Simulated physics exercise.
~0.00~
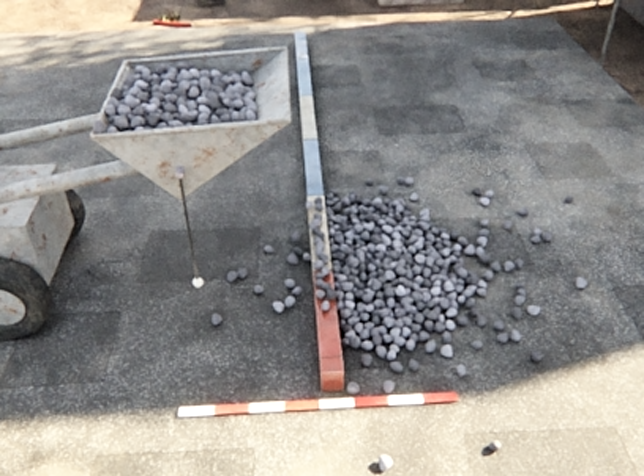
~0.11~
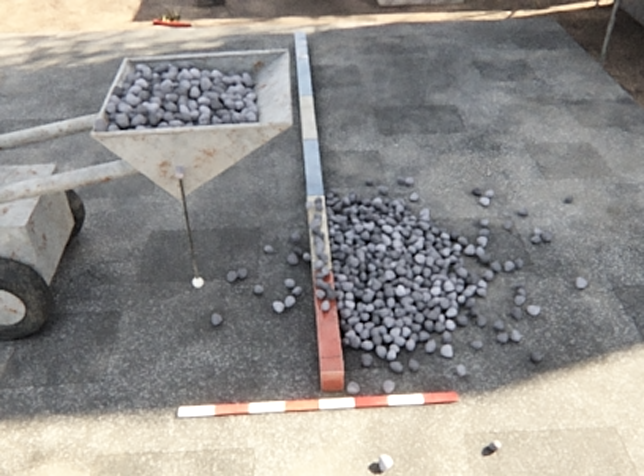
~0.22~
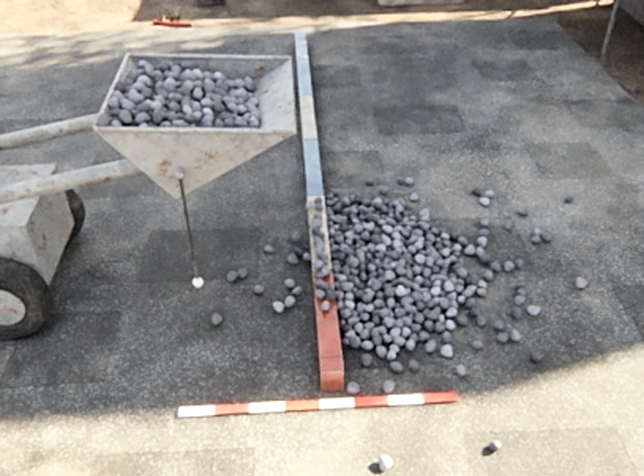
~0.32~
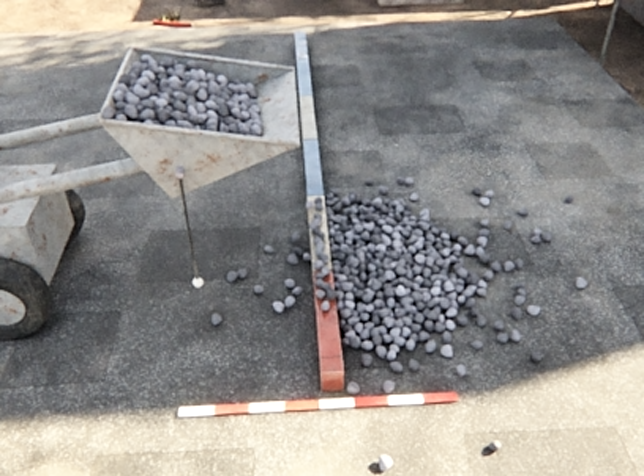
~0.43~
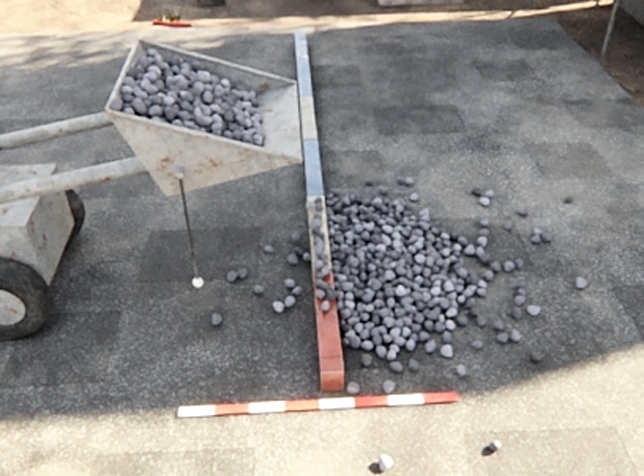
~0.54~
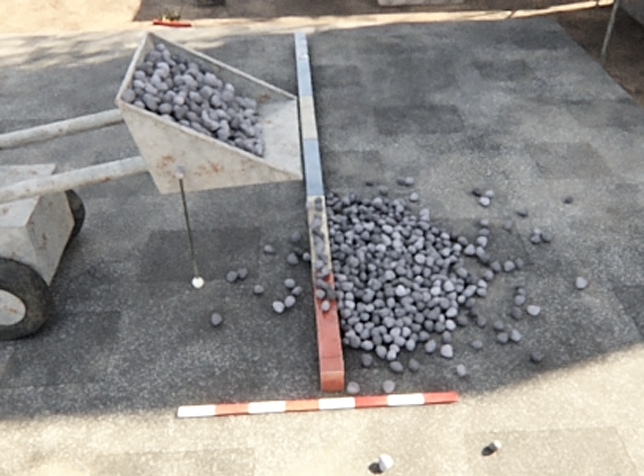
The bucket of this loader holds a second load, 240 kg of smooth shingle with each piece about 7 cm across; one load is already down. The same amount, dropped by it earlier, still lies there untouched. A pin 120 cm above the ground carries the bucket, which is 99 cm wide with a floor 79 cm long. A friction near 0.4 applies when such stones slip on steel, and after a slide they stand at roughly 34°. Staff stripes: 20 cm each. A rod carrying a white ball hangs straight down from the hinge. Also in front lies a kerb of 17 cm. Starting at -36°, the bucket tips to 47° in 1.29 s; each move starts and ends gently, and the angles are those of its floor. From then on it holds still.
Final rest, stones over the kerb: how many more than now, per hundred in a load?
28 per hundred.
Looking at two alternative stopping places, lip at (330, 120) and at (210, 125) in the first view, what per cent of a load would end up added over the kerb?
First place: Roughly 80 %; second place: Roughly 0 %.
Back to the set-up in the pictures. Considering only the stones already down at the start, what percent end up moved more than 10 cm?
I'd put it at about 5 per cent.
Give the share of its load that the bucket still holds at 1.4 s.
Some 20 percent, roughly.
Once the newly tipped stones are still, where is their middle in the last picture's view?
Centre: Approx. (298, 261).
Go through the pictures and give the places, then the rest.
Lip at (290, 121), floor tilted -36°, highest stones at (172, 82). The earlier load is highest near (319, 242), 21 cm above ground level, 6 % on this side of the kerb, 94 % over the kerb, in the first frame.
Lip at (292, 124), floor tilted -34°, highest stones at (168, 82); the stones move at 0.1 m/s on average, in the second frame.
The bucket is at -30°, its lip at (295, 132); the top of the load is at (146, 80); the stones move at 0.2 m/s on average, in the third frame.
The bucket is at -23°, its lip at (300, 144); the top of the load is at (145, 75); the stones move at 0.2 m/s on average, in the fourth frame.
The bucket is at -14°, its lip at (302, 160); the top of the load is at (146, 68); the stones move at 0.3 m/s on average, in the fifth frame.
Lip at (302, 178), floor tilted -5°, highest stones at (155, 64); the stones move at 0.3 m/s on average, in the sixth frame.
After 1.0 s the floor is at 34°; in per cent of one load, 98 in the bucket, 8 on this side of the kerb, 94 over the kerb; the foremost stones are at (536, 226).
After 1.4 s the floor is at 47°; in per cent of one load, 20 in the bucket, 79 on this side of the kerb, 101 over the kerb; the foremost stones are at (536, 226).
After 1.7 s the floor is at 47°; in per cent of one load, 0 in the bucket, 80 on this side of the kerb, 120 over the kerb; the foremost stones are at (536, 226).
After 4.1 s the floor is at 47°; in per cent of one load, 0 in the bucket, 77 on this side of the kerb, 123 over the kerb; the foremost stones are at (536, 226). Net gain over the kerb, 28.
